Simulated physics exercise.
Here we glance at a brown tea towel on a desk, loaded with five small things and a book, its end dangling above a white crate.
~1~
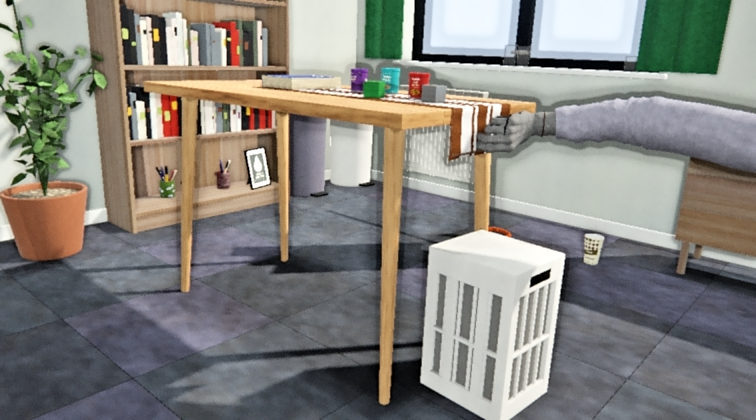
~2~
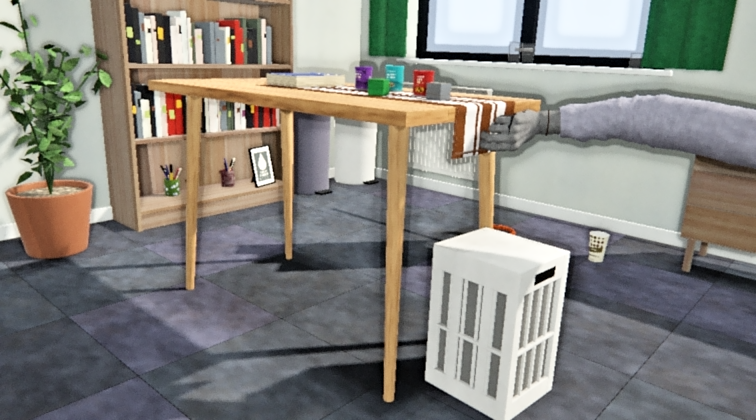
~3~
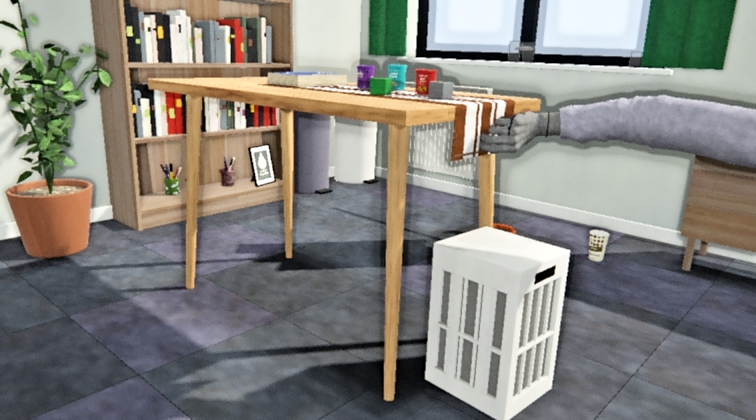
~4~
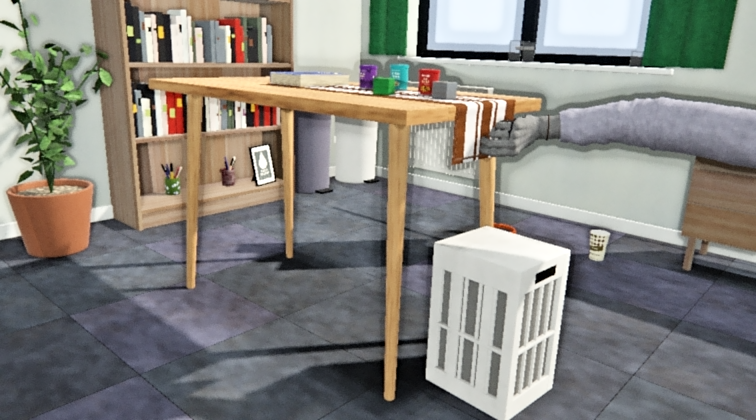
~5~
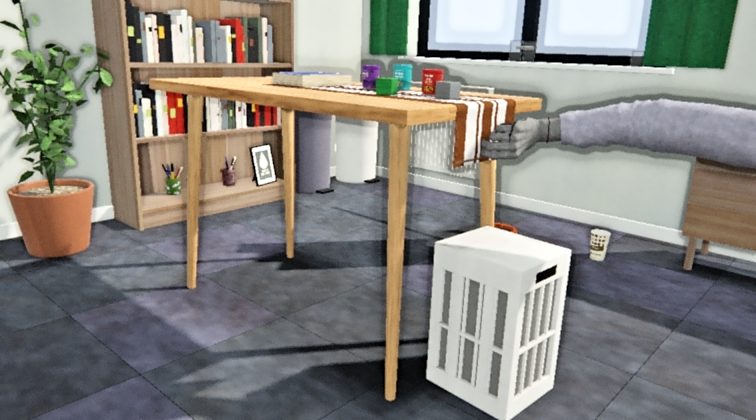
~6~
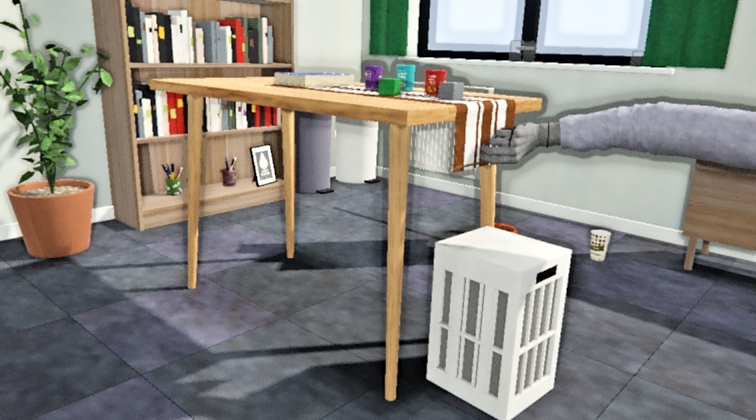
A gray-gloved hand slowly drawing a brown-and-white striped cloth slightly over a wooden desk's edge, colourful cans and cubes shifting right with it.
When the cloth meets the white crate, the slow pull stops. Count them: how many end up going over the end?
The count is two.
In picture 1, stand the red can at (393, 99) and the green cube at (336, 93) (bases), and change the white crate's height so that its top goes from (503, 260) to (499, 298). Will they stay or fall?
Outcome for the red can: It is lost. Outcome for the green cube: It stays.
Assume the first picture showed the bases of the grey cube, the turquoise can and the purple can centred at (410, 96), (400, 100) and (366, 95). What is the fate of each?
The grey cube will stay where it is, the turquoise can will end up off, the purple can will stay where it is.
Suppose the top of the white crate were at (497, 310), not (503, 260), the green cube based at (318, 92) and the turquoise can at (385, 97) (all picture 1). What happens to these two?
The green cube? Safe. The turquoise can? Lost.
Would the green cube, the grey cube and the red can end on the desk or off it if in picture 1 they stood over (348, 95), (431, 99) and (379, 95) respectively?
Green cube stays, grey cube gone, red can stays.
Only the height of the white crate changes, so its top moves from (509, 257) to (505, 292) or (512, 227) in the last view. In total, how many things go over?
3 and 1.
A little later, hem near (480, 226); grey cube gone.
Next, hem on the crate; grey cube and red can gone.
When it is over, hem on the crate; grey cube and red can gone. It carries off two.
